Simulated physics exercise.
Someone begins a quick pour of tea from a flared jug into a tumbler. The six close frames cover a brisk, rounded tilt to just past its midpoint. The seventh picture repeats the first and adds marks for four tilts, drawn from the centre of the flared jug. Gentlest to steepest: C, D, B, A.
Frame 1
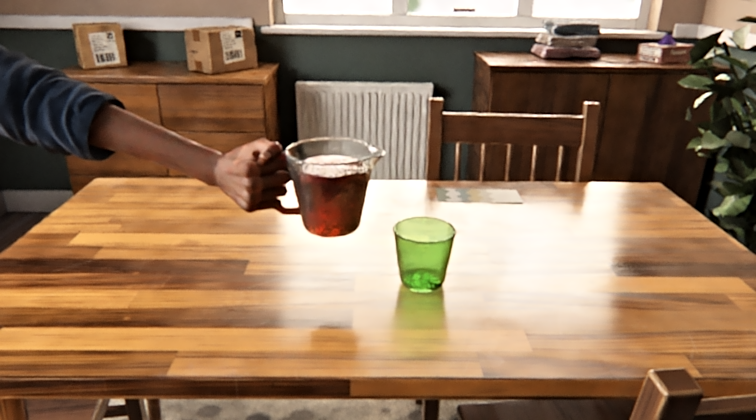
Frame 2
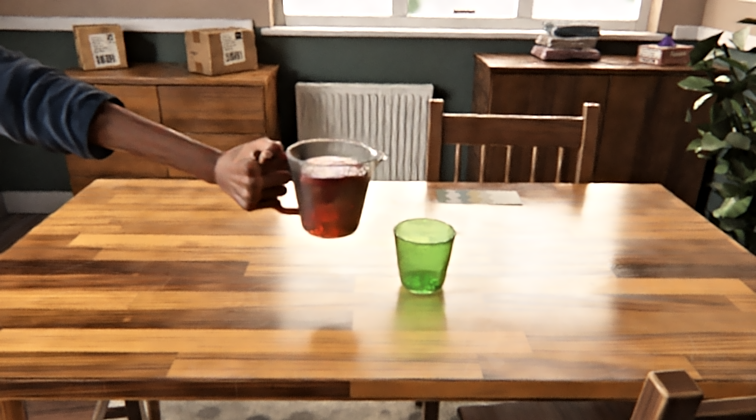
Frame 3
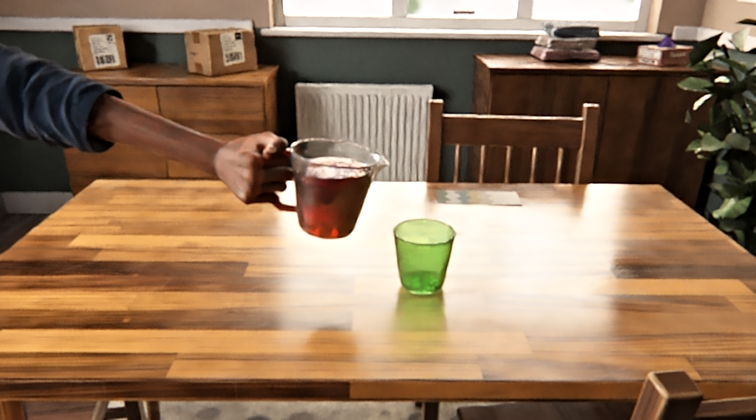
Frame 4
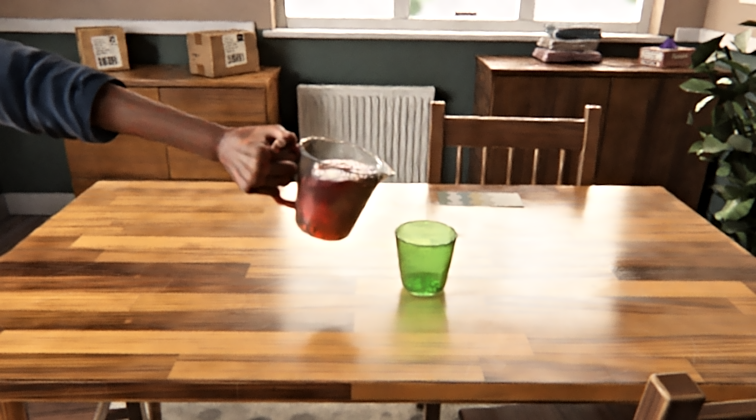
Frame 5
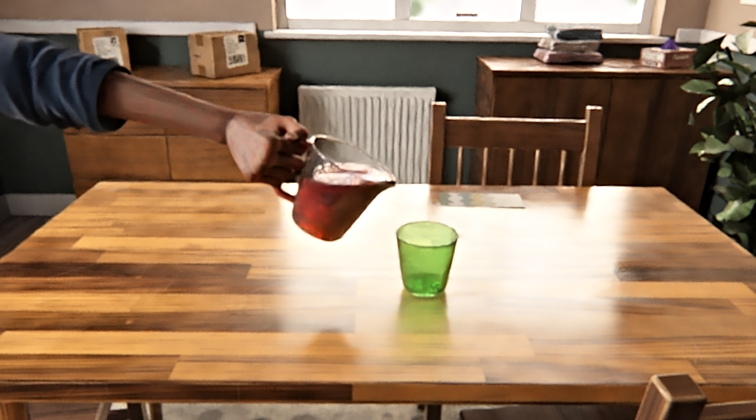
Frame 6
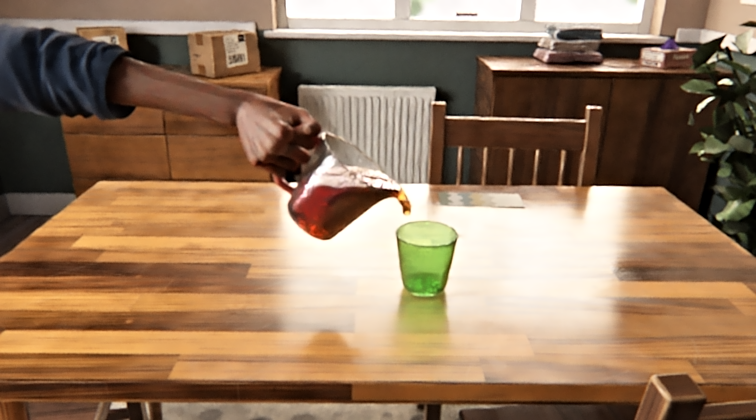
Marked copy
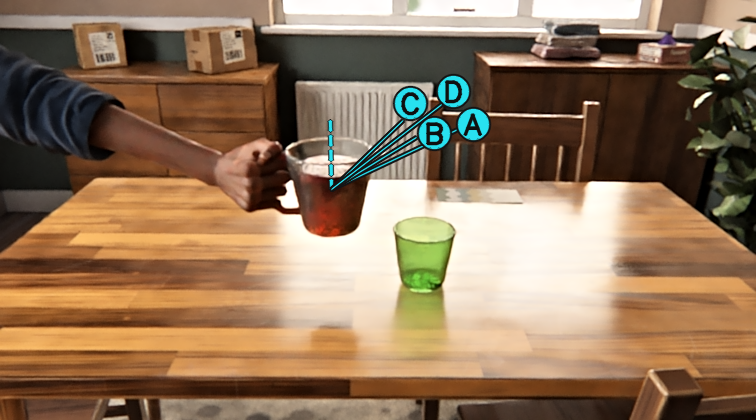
A hand tilting a glass jug of reddish-brown tea above a green tumbler on a wooden table, tea starting over the lip.
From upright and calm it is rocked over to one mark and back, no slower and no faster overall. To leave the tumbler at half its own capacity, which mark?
The answer is tilt C.
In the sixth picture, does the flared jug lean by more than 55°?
No.
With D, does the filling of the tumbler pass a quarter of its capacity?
Yes, it does.
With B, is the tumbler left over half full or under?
Over.
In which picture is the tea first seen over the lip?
Picture 6.
On the marked copy, A at (456, 130); B at (416, 137); C at (402, 120); D at (441, 104).
If A is chosen, the tumbler is filled to the brim; 6 % of the tea is spilt.
If B is chosen, the tumbler ends with about 85 % of what it can hold.
If C is chosen, the tumbler ends with about 49 % of what it can hold.
If D is chosen, the tumbler ends with about 66 % of what it can hold.
